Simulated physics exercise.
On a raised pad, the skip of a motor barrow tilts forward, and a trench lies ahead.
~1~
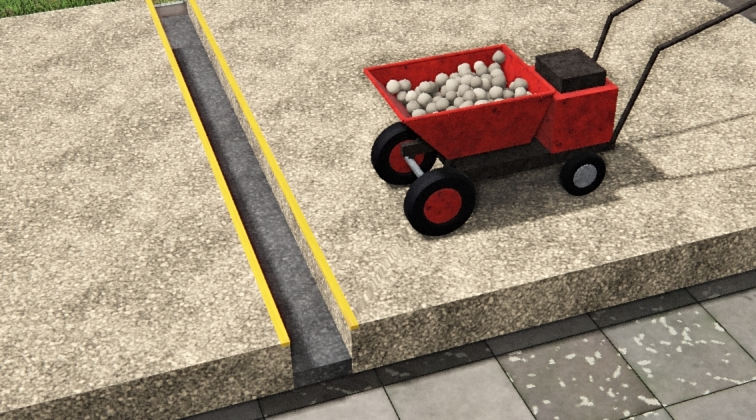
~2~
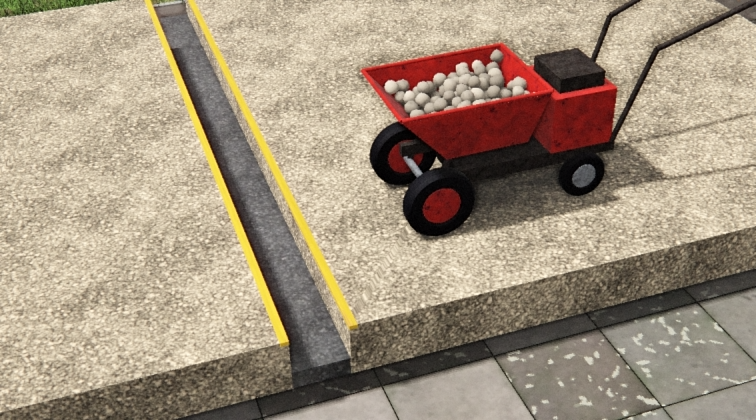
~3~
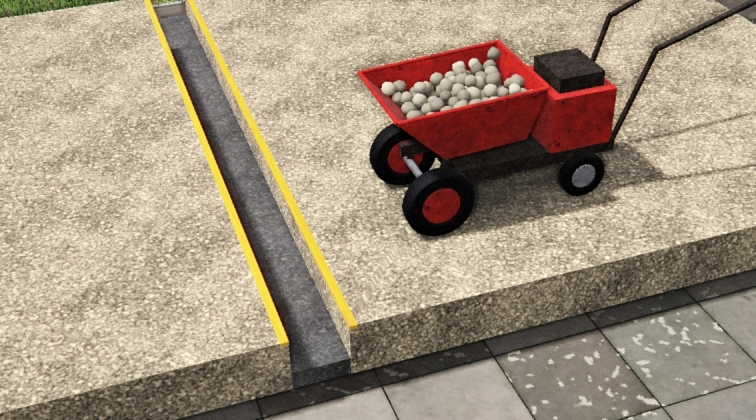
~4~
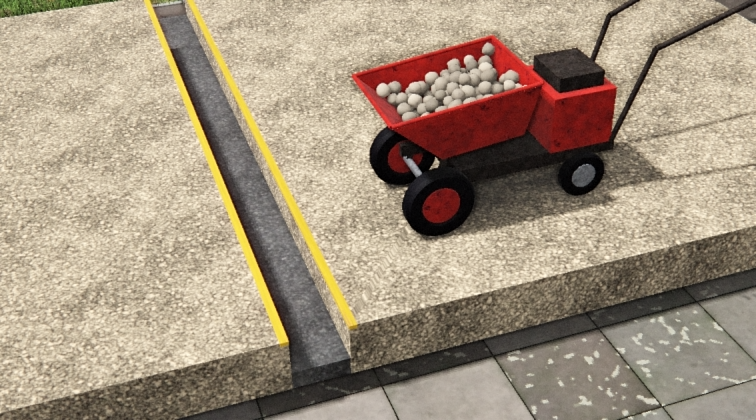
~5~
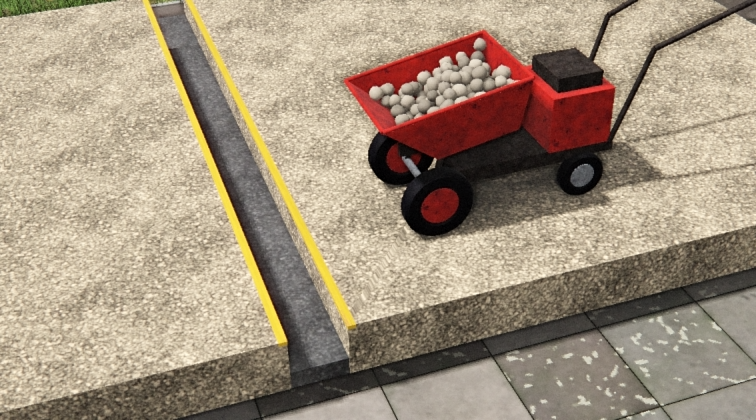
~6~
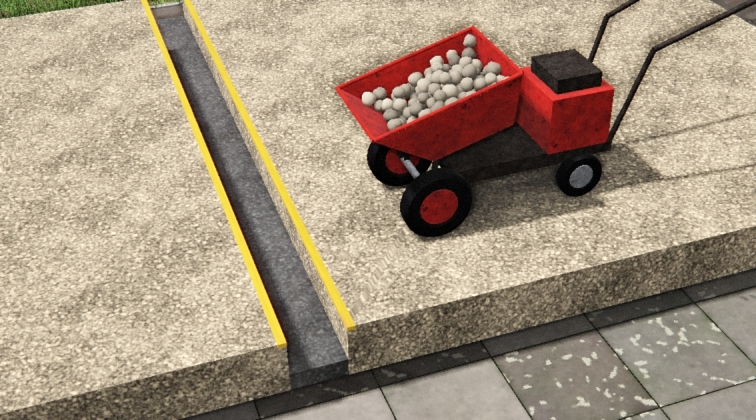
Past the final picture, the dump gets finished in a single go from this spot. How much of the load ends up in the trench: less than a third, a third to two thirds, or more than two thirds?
More than two thirds.
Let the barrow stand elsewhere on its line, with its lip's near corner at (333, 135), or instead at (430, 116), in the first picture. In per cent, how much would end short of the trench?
The first spot gives roughly 0 %; the second gives roughly 30 %.
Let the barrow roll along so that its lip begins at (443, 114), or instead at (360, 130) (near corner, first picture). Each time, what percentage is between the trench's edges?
Approximately 50 per cent and 60 per cent, in that order.
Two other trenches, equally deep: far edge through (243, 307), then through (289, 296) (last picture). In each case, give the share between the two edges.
In order, some 90 and some 60 percent.
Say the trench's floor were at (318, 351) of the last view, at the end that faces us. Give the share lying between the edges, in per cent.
Estimate: Approx. 70 %.
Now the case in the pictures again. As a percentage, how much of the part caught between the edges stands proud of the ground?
My estimate would be close to 10 per cent.
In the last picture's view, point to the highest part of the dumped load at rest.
I'd put the summit somewhere around pixel (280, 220).
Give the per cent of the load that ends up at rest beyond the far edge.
My estimate is around 5 percent.
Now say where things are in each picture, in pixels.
The first frame shows lip of the skip at (404, 121), level; top of the load at (473, 94), river pebbles; first edge of the trench at (335, 285); far edge at (269, 301), the trench over half as wide as the skip, and about half as deep as wide.
The second frame shows lip of the skip at (402, 122), level; top of the load at (471, 94).
The third frame shows lip of the skip at (398, 124), tipped barely; top of the load at (479, 82).
The fourth frame shows lip of the skip at (392, 128), tipped a little; top of the load at (473, 80).
The fifth frame shows lip of the skip at (383, 133), tipped a little; top of the load at (465, 78).
The sixth frame shows lip of the skip at (374, 141), tipped clearly; top of the load at (479, 82); first edge of the trench at (331, 286); far edge at (265, 302).
Soon, skip tipped steeply; all in the skip.
A while on, skip tipped right over; most in the skip; a stray few short of the trench; a small part in or heaped over the trench; a stray few falling.
Towards the end, skip tipped right over; a small part in the skip; a small part short of the trench; most in or heaped over the trench; a stray few beyond it.
Finally, skip tipped right over; a stray few in the skip; a small part short of the trench; most in or heaped over the trench; a stray few beyond it.
